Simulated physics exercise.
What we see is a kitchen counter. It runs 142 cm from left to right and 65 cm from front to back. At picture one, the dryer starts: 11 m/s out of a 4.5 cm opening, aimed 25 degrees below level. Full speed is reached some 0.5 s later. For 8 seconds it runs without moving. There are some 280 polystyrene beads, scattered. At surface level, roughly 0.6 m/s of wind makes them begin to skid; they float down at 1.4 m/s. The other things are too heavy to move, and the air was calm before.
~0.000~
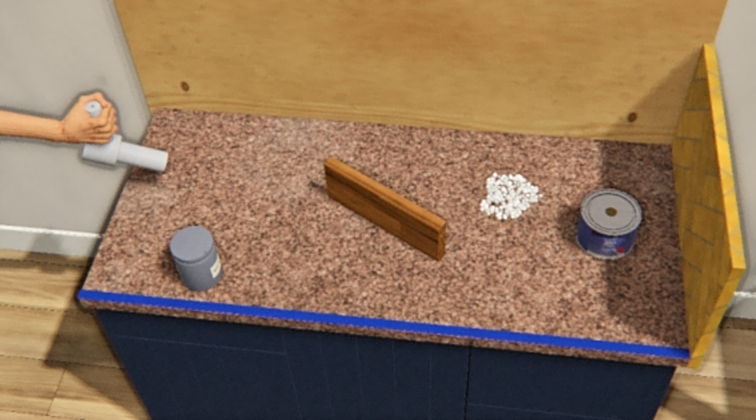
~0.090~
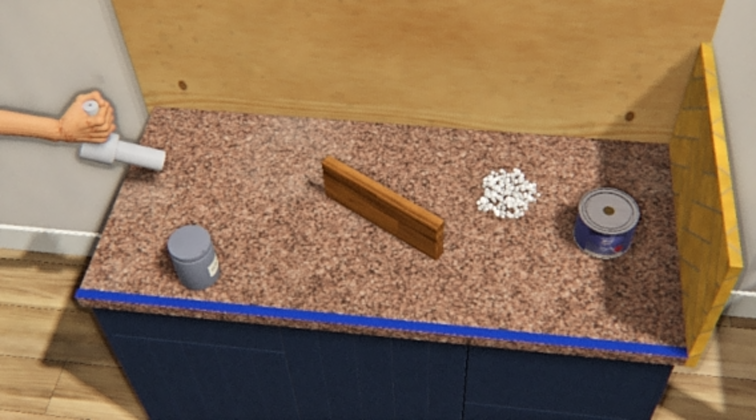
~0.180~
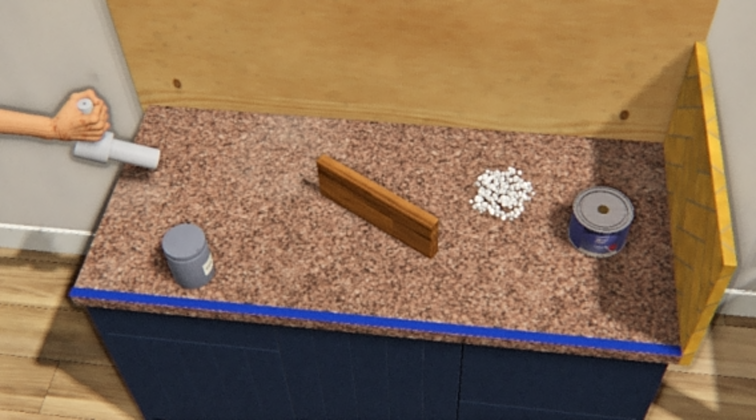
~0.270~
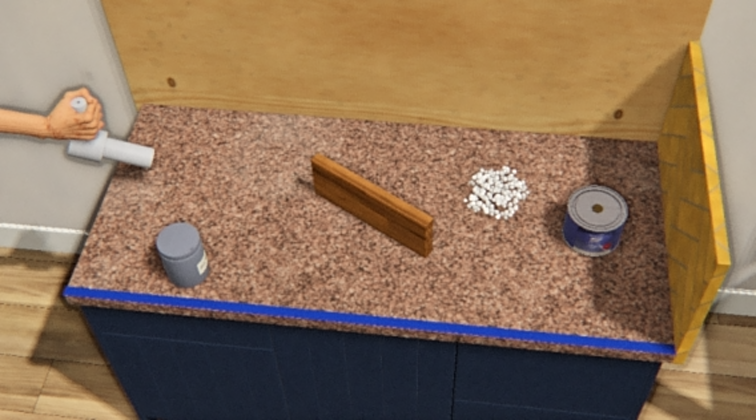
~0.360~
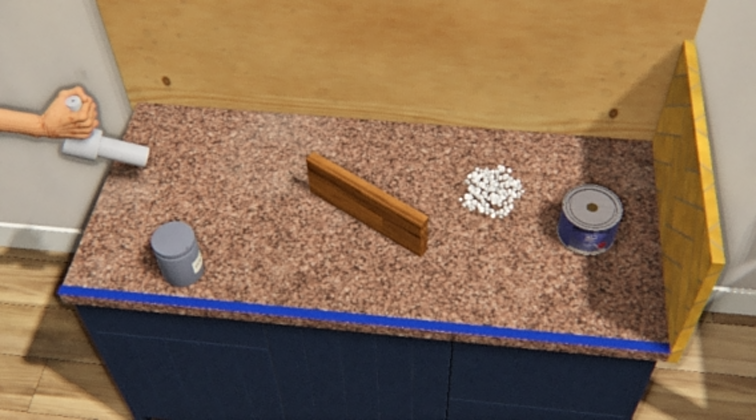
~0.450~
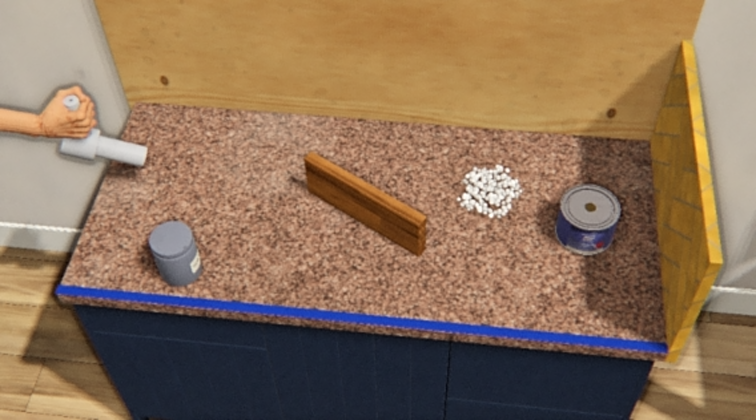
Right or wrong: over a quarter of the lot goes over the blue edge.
Right.
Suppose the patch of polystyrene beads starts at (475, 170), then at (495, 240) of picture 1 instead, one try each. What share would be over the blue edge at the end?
In turn: 90 per cent, 0 per cent.
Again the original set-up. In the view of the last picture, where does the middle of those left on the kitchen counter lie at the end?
Near (554, 240).
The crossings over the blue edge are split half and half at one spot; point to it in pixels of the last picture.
Median crossing point, approx. (668, 353).
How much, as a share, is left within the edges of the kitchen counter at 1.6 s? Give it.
I'd say some 100 % at that moment.
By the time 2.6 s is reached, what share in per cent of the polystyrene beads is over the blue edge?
40 %.
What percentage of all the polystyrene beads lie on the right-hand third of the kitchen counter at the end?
Share at the end: Close to 30 %.
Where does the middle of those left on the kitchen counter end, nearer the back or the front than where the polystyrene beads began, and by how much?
Towards the front, some 15 cm.
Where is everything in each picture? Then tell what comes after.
In the first frame, the middle of the polystyrene beads is near (509, 197), none has stirred yet and the mouth of the dryer is at (166, 163).
In the second frame, the middle of the polystyrene beads is near (507, 192), none has stirred yet and the blue edge is centred on (370, 327).
In the third frame, the middle of the polystyrene beads is near (502, 191), none has stirred yet, the top of a tin is at (603, 209) and the top of a board is at (376, 189).
In the fourth frame, the middle of the polystyrene beads is near (496, 190) and none has stirred yet.
In the fifth frame, the middle of the polystyrene beads is near (491, 189) and none has stirred yet.
In the sixth frame, the middle of the polystyrene beads is near (489, 188) and none has stirred yet.
After 1.6 s, 100 % are on the move or not yet settled, 1 % are over the blue edge; the middle of those still in play is near (560, 206).
After 2.6 s, 70 % are on the move or not yet settled, 41 % are over the blue edge; the middle of those still in play is near (557, 238).
After 4.4 s, 36 % are on the move or not yet settled, 62 % are over the blue edge; the middle of those still in play is near (551, 236).
After 8.0 s, at the end, 65 % are over the blue edge; the middle of those still in play is near (554, 240).
